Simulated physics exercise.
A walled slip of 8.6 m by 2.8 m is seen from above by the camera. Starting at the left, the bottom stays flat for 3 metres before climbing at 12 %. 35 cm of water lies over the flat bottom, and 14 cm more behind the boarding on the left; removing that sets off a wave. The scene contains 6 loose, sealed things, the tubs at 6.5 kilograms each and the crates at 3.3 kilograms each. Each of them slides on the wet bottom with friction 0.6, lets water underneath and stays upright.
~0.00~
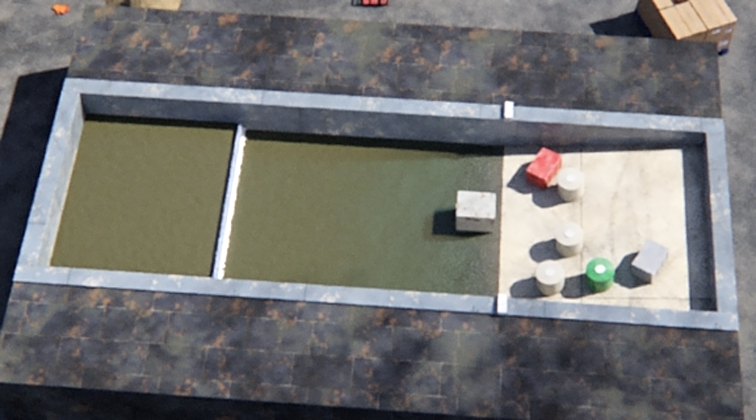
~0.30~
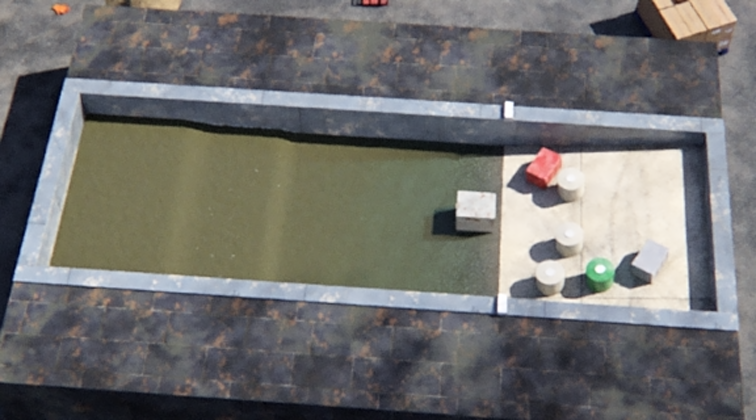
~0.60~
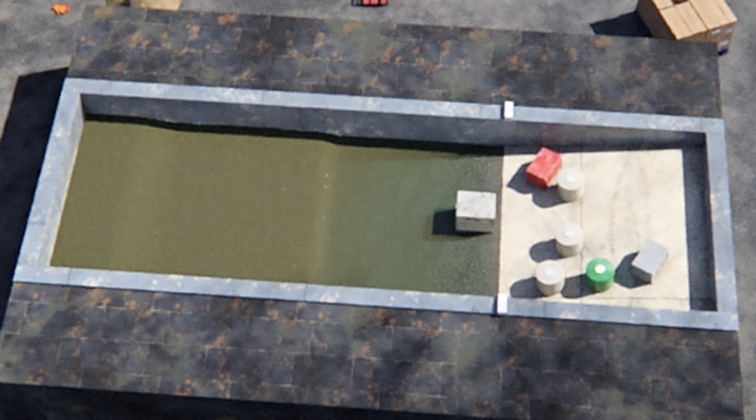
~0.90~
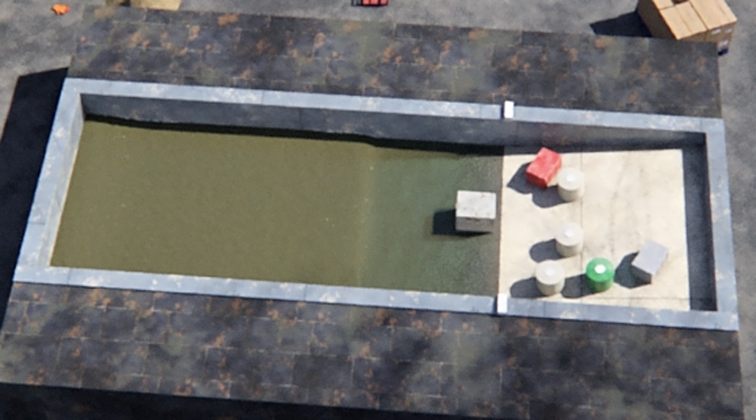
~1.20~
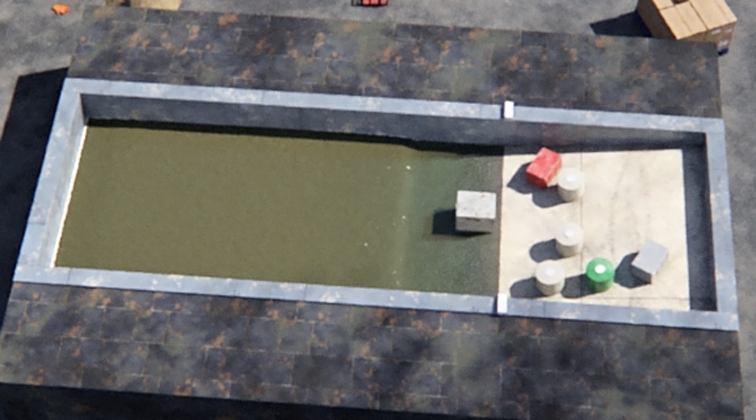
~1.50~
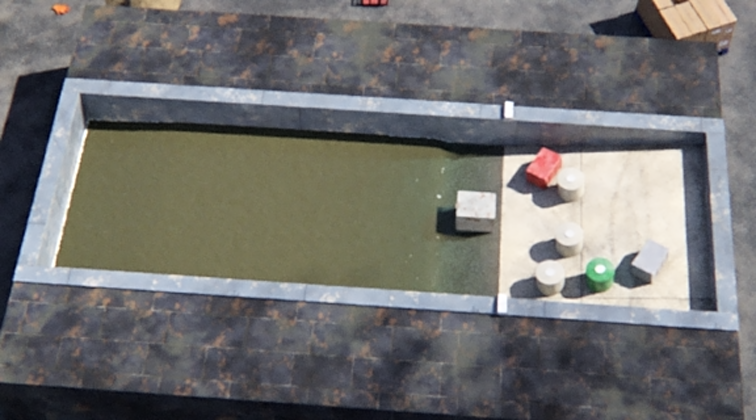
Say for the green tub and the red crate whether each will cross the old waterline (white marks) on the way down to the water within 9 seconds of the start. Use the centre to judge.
I expect the green tub won't go over the marks, I expect the red crate will go over the marks.
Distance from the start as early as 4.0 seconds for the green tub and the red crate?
Shifts: Around 0 and 20 cm.
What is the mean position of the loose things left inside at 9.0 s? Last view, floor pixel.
Roughly at (527, 243).
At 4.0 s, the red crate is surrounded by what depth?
Depth approx. 6 cm.
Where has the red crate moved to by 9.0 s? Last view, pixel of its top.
Roughly at (395, 157).
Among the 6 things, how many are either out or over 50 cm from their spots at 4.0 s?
0.
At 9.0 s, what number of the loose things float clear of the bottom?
Then: 2.
After 2.1 s the green tub is near (603, 269), 0.0 m from its start, aground; the red crate is near (546, 164), 0.0 m from its start, aground; 0 of 6 are over the mark; 0 afloat.
After 4.0 s the green tub is near (603, 269), 0.0 m from its start, aground; the red crate is near (563, 160), 0.2 m from its start, afloat; 0 of 6 are over the mark; 2 afloat.
After 6.3 s the green tub is near (603, 269), 0.0 m from its start, aground; the red crate is near (477, 152), 1.0 m from its start, afloat; 2 of 6 are over the mark; 2 afloat.
After 9.0 s the green tub is near (603, 269), 0.0 m from its start, aground; the red crate is near (395, 157), 2.1 m from its start, afloat; 2 of 6 are over the mark; 2 afloat.
